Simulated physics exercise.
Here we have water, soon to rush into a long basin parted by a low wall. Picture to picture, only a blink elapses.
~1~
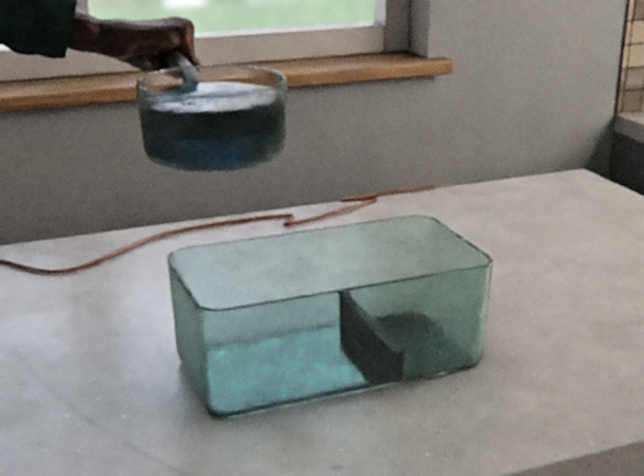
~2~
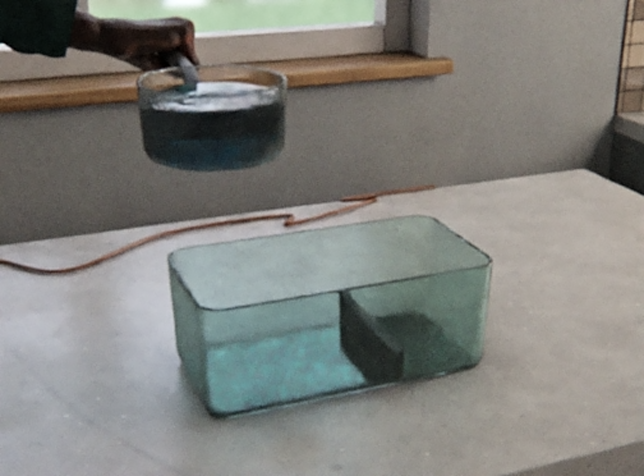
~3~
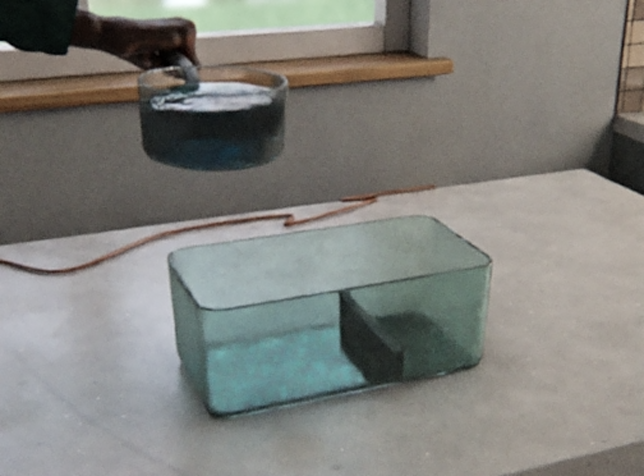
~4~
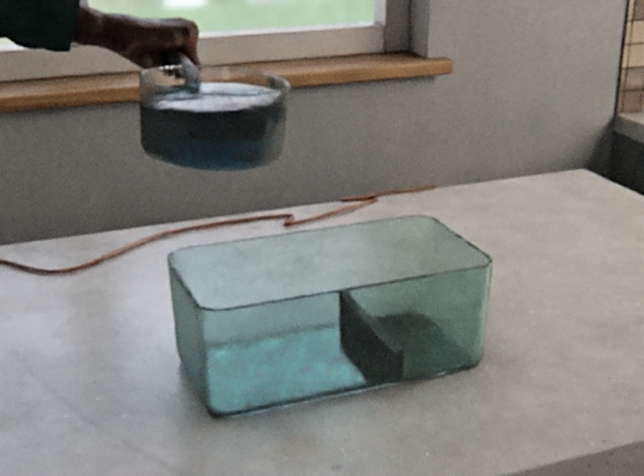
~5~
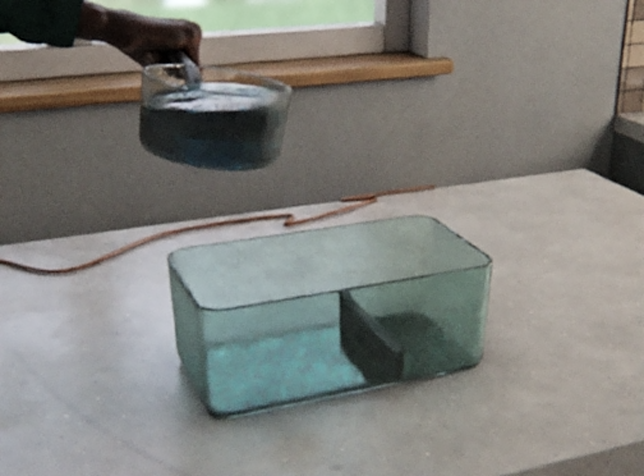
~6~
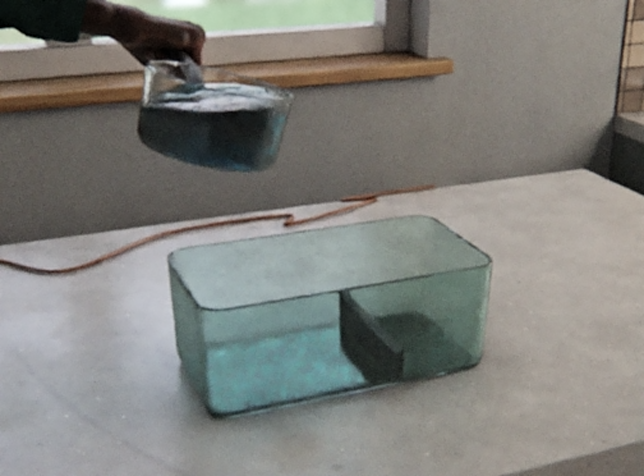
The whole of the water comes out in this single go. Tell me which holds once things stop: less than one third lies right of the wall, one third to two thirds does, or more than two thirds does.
I predict a little ends up right of the wall, short of one third.
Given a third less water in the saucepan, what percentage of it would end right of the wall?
It would be somewhere near 5 %.
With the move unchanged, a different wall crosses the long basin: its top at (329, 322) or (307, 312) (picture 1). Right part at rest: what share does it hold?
I'd expect near 65 percent the first time and near 80 percent the next.
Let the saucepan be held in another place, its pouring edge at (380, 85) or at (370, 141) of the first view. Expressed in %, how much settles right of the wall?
The first start yields 65 per cent, the second 75 per cent.
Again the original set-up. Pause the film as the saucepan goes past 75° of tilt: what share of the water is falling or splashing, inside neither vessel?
It comes to around 40 per cent.
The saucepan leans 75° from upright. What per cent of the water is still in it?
I'd put it near 50 %.
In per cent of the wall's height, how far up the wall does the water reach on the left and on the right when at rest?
Left 50 per cent, right 20.
A moment on, the saucepan is tipped on its side and 49 per cent is still to pour, 10 is left of the wall and 0 right of it.
Next, the saucepan is tipped right over and 8 per cent is still to pour, 66 is left of the wall and 15 right of it.
Then the saucepan is tipped right over and 0 per cent is still to pour, 80 is left of the wall and 17 right of it.
Later the saucepan is tipped right over and 0 per cent is still to pour, 81 is left of the wall and 17 right of it.
At rest 81 per cent lies left of the wall, 17 right of it and 2 outside.
